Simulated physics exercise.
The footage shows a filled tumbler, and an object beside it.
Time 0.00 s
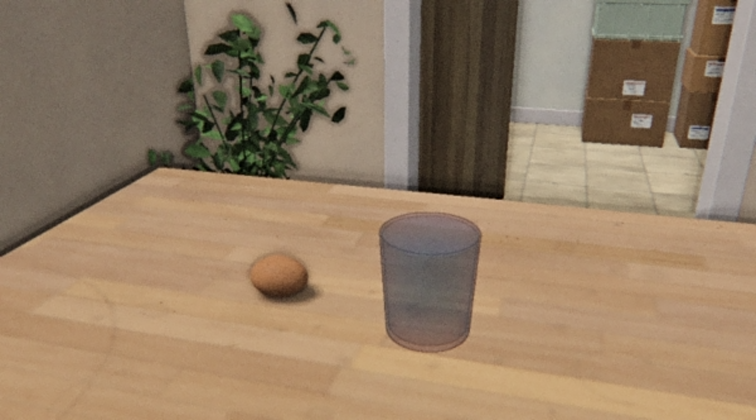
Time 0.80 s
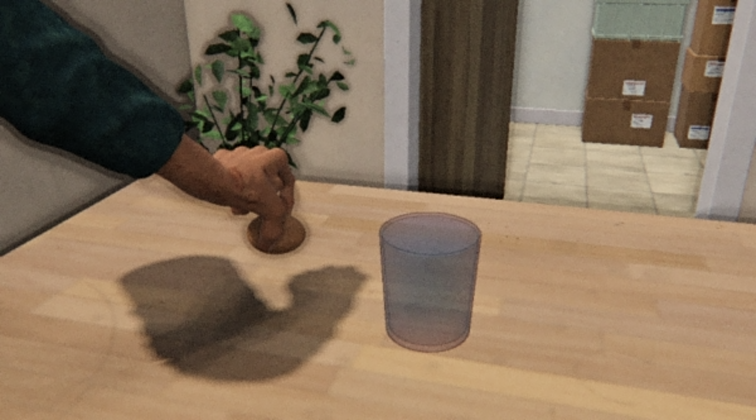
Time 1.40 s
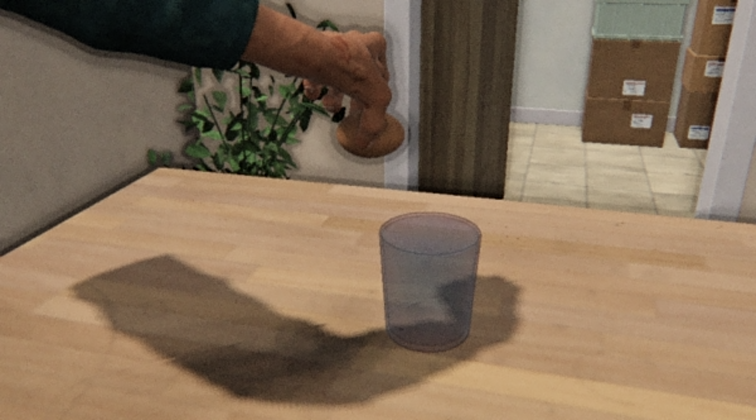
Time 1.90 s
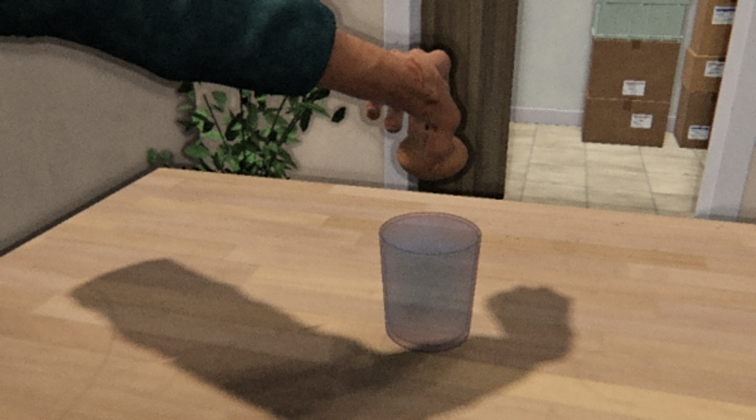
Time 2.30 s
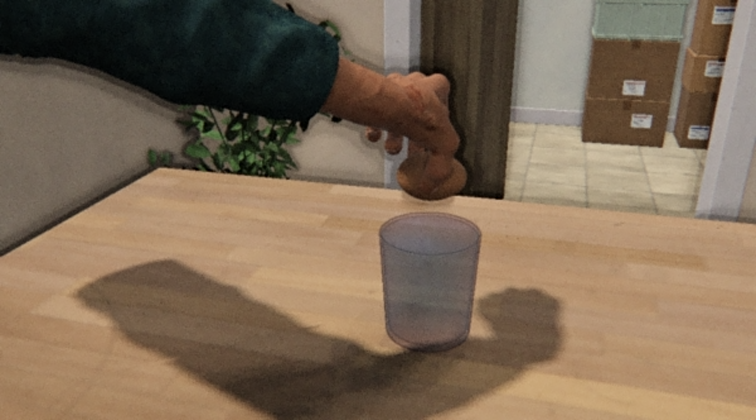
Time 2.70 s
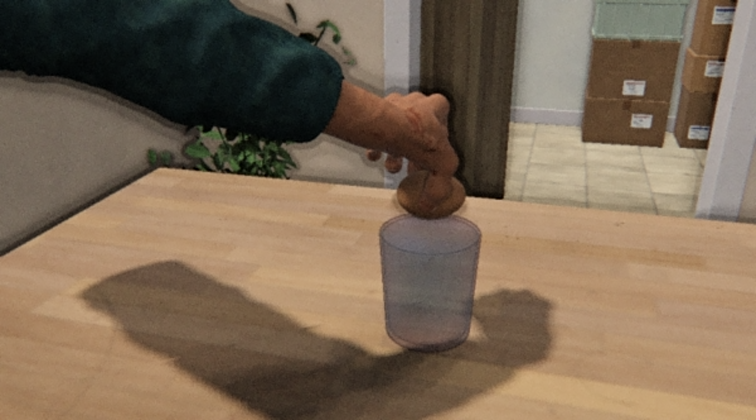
A hand in a dark green sleeve picking up a brown egg, carrying it right and lowering it over a tumbler.
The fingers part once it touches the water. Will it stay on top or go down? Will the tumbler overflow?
Object: Under; tumbler: Spill.
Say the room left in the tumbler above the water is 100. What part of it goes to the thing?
Around 270 %.
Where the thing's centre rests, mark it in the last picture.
It ends up around (428, 303).
After 3.0 s, the egg enters the water; the tumbler is full to the brim.
After 3.4 s, the egg goes on down; the tumbler is full to the brim; some has gone over the rim.
After 5.0 s, the egg lies on the bottom; the tumbler is full to the brim; some has gone over the rim.
